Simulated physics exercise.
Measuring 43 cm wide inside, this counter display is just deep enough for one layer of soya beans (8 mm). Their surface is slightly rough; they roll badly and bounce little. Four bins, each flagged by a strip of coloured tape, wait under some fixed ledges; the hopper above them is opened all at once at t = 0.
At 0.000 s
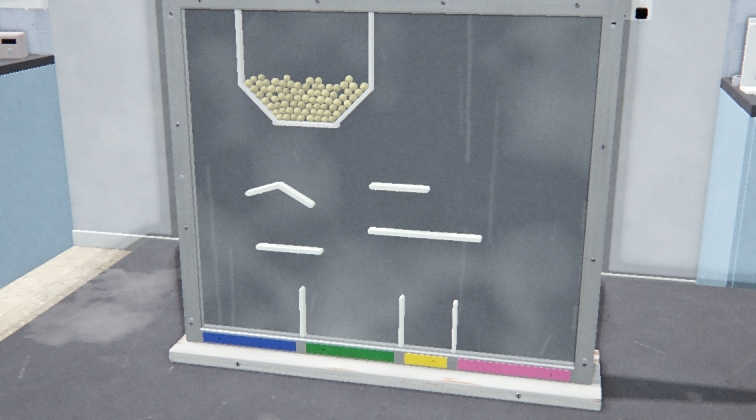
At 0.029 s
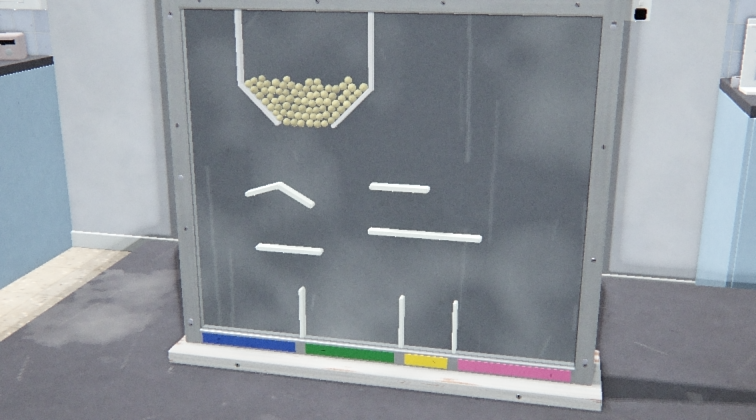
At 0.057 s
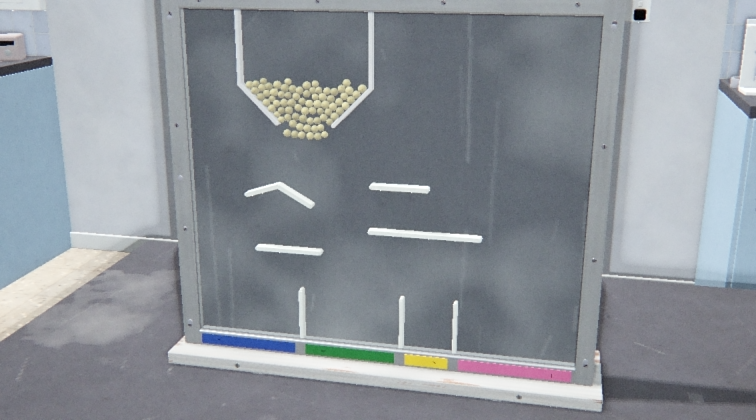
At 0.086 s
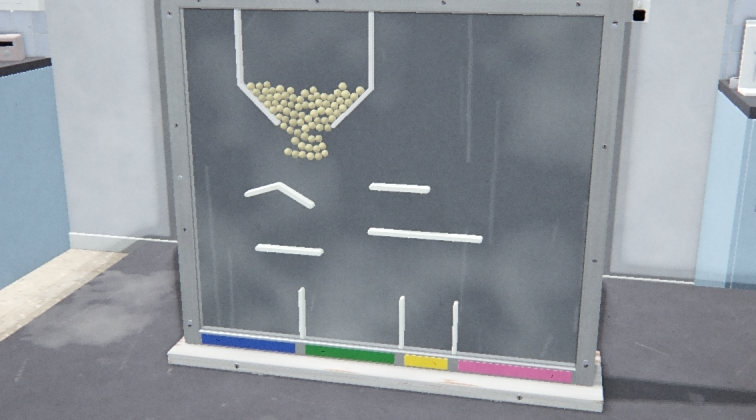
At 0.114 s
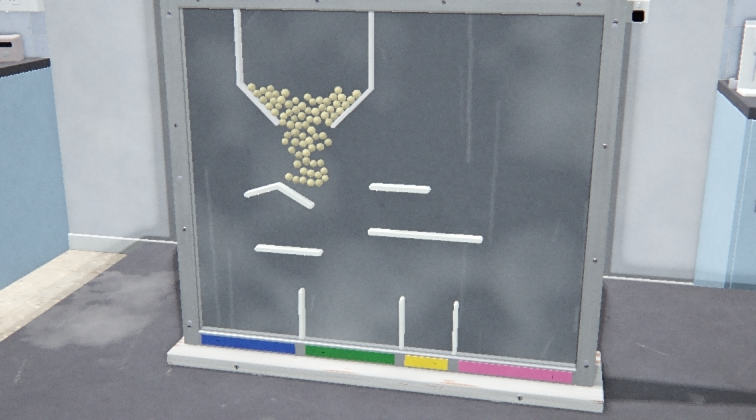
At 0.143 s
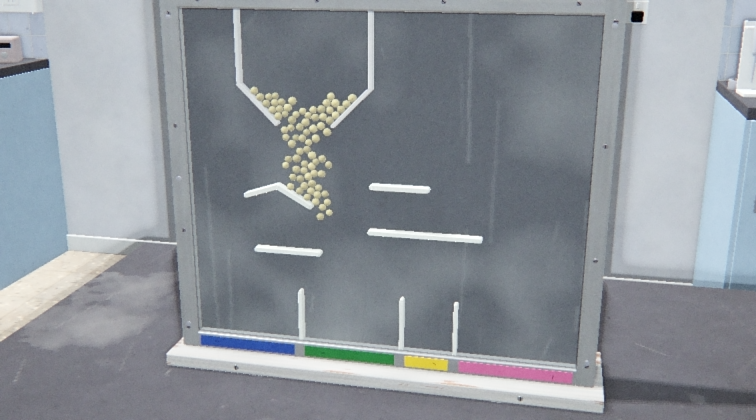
Pale round beans sit packed in a white-edged hopper at the upper left of a grey-backed, clear-fronted display on a dark floor, seen from the front and slightly above. Below are a bent ledge, three straight white ledges, and bins marked blue, green, yellow and pink from left to right. The hopper's bottom opens and beans pour down in a narrow stream, striking the bent ledge's right side and passing its lower end.
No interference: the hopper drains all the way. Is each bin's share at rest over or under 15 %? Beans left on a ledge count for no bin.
Green: More than; yellow: No more than; blue: No more than; pink: No more than 15 per cent.
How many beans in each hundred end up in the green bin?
85 %.
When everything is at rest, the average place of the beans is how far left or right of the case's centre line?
Some 3 cm left of it.
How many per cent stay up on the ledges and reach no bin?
The share comes to about 5 percent.
After 0.24 s 95 % have left the hopper; down in the bins, green 10 %.
After 0.34 s 100 % have left the hopper; down in the bins, green 45 %.
After 0.55 s 100 % have left the hopper; down in the bins, green 80 %, blue 5 %.
All still by 1.4 s, green 85 %, yellow 0 %, blue 10 %, pink 5 %, left higher up 5 %.
